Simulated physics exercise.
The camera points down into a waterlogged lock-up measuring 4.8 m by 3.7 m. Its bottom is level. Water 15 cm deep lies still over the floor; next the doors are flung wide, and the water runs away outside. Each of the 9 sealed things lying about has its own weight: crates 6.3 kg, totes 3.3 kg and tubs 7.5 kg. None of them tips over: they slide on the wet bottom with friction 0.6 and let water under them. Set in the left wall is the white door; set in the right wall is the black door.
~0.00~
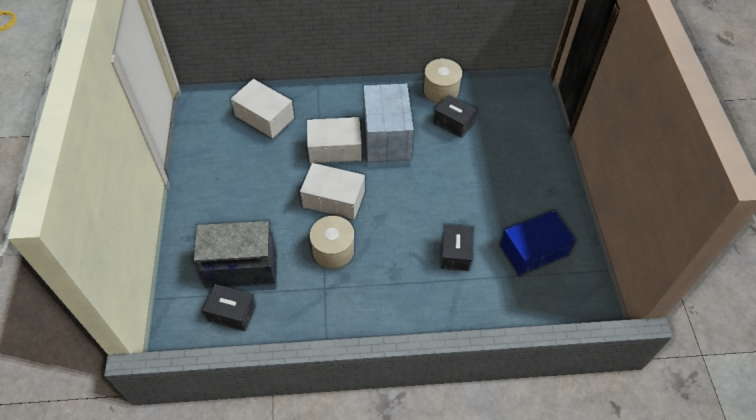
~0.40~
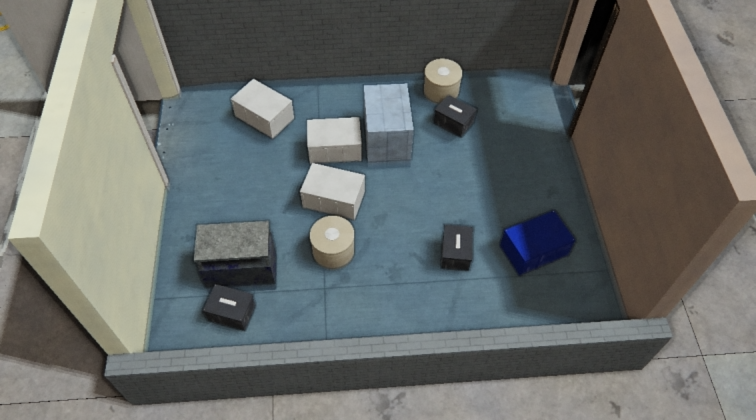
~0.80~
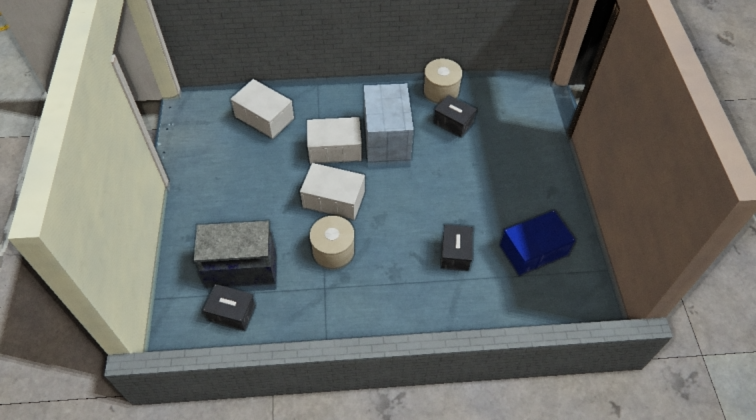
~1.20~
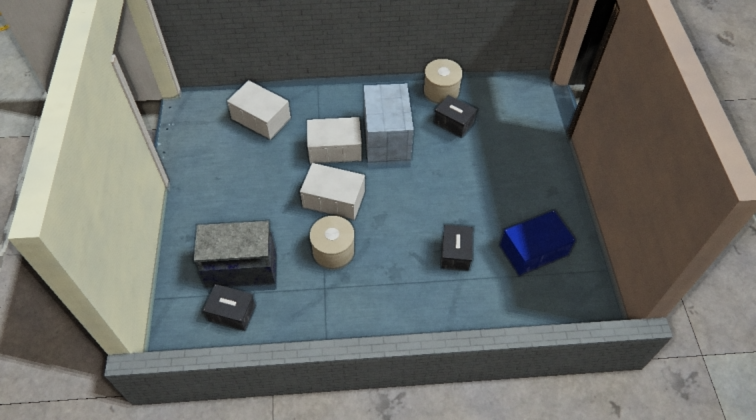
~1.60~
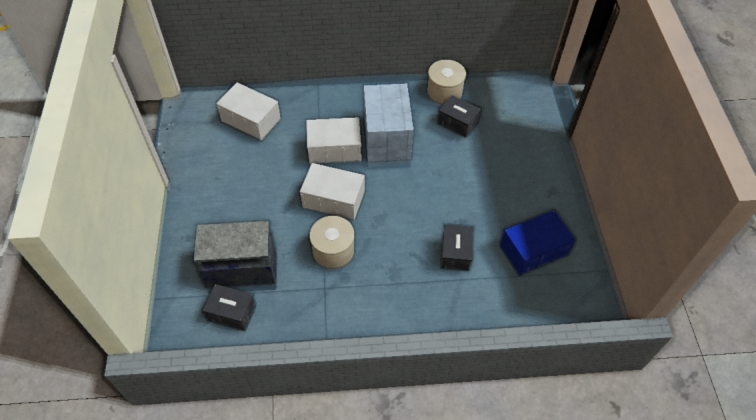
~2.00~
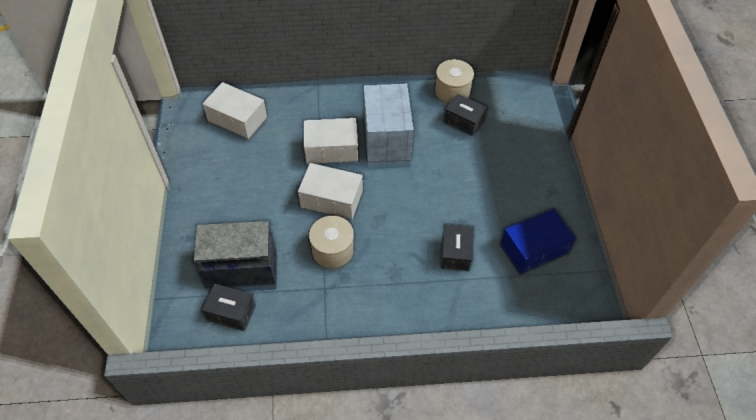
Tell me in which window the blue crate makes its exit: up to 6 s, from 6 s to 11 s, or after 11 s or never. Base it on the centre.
The exit falls after the interval, if it happens.
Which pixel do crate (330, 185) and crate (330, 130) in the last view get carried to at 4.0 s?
They end up about (306, 163) and (305, 116) in the last view.
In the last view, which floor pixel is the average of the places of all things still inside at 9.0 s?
It works out to somewhere near (336, 178) on the floor.
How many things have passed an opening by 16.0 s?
I make it 6.
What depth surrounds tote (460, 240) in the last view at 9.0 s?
Around 8 centimetres.
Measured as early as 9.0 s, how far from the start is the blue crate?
About 60 cm.
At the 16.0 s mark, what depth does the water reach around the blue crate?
I'd put it at about 5 cm.
After 4.0 s the blue crate is near (542, 215), 0.3 m from its start, afloat; 1 of 9 are out; 8 afloat.
After 9.0 s the blue crate is near (541, 184), 0.7 m from its start, afloat; 2 of 9 are out; 7 afloat.
After 16.0 s the blue crate is near (582, 101), 2.1 m from its start, afloat; 6 of 9 are out; 2 afloat.
After 20.0 s the blue crate has gone out (at 16.1 s); 8 of 9 are out; 1 afloat.
